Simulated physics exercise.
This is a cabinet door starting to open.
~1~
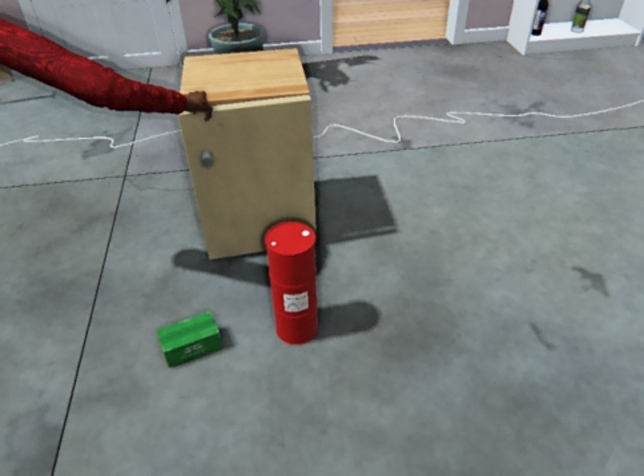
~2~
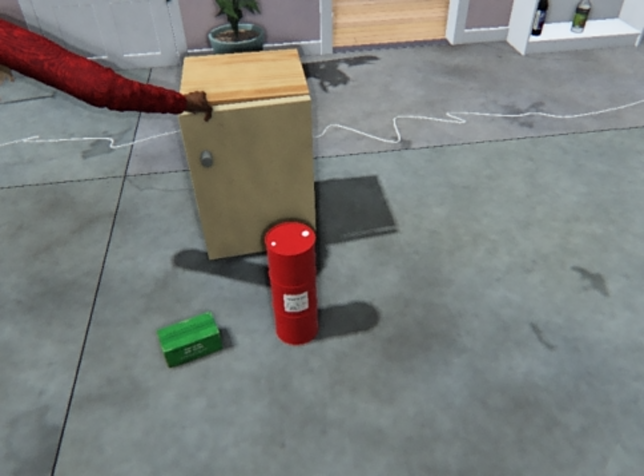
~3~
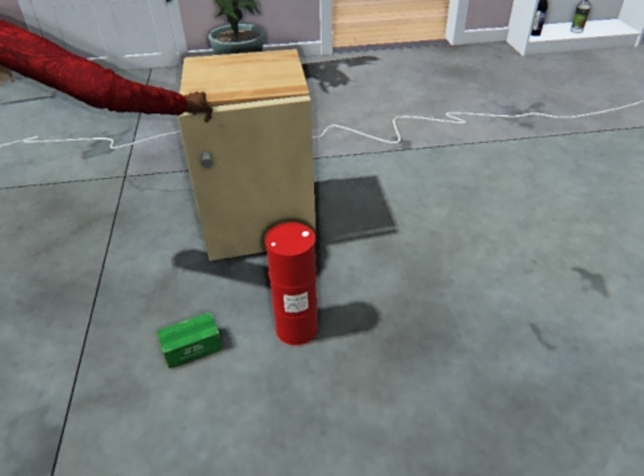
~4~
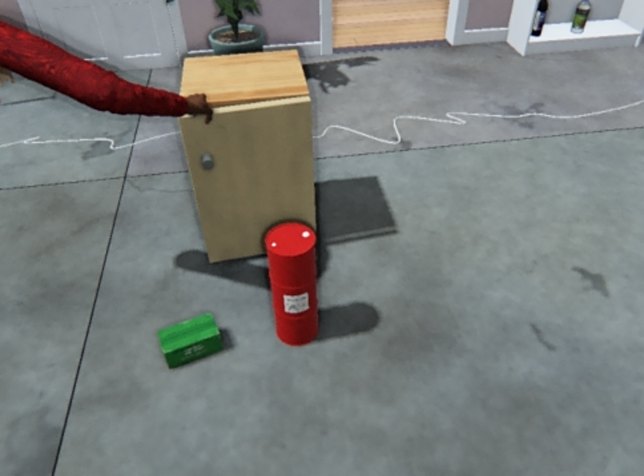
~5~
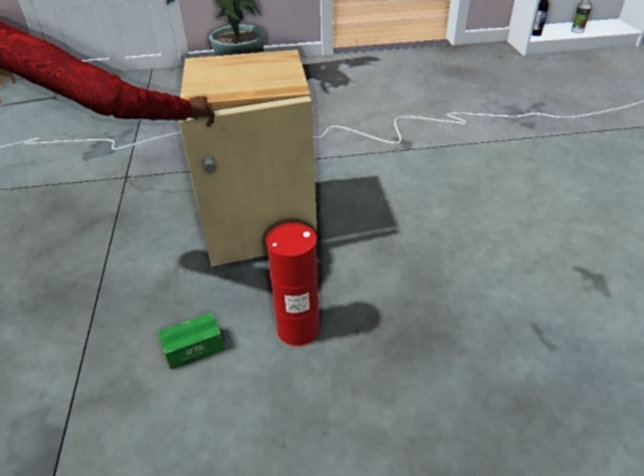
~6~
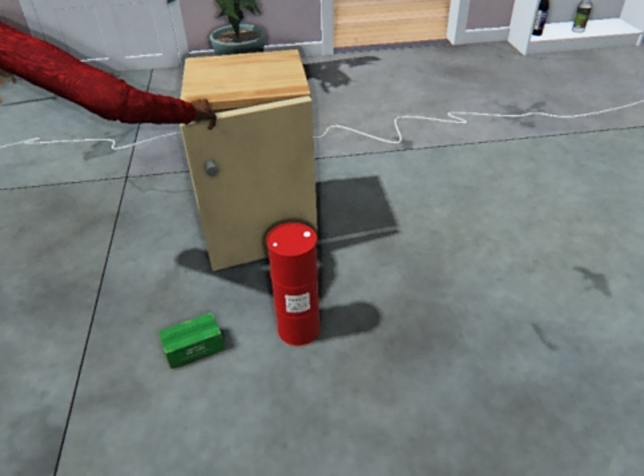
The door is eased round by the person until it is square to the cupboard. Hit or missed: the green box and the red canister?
At the end, the green box is never reached. The red canister is reached and moved.
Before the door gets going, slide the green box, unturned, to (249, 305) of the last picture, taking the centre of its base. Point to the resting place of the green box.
It finishes somewhere near (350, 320).
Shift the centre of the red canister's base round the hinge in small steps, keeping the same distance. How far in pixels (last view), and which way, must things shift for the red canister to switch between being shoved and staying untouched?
Shift: Approx. 52 px, direction right.
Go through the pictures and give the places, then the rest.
Door 4° open; green box (190, 339); red canister (294, 286); door (256, 188), in the first picture.
Door 4° open; red canister (294, 287); door (256, 188), in the second picture.
Door 4° open; green box (190, 340); door (256, 189), in the third picture.
Door 6° open; red canister (294, 288); door (256, 190), in the fourth picture.
Door 9° open; green box (192, 341); door (258, 192), in the fifth picture.
Door 12° open; green box (192, 341); red canister (295, 288); door (259, 194), in the sixth picture.
Then, 1.24 s after the last picture, door 69° open; green box at rest near (192, 341); red canister moved a little near (309, 290).
Then, 1.50 s after the last picture, door 81° open; green box at rest near (192, 341); red canister moved about its own width near (336, 294).
At rest, the green box remains where it is, near (192, 341); the red canister is pushed along, near (356, 296).
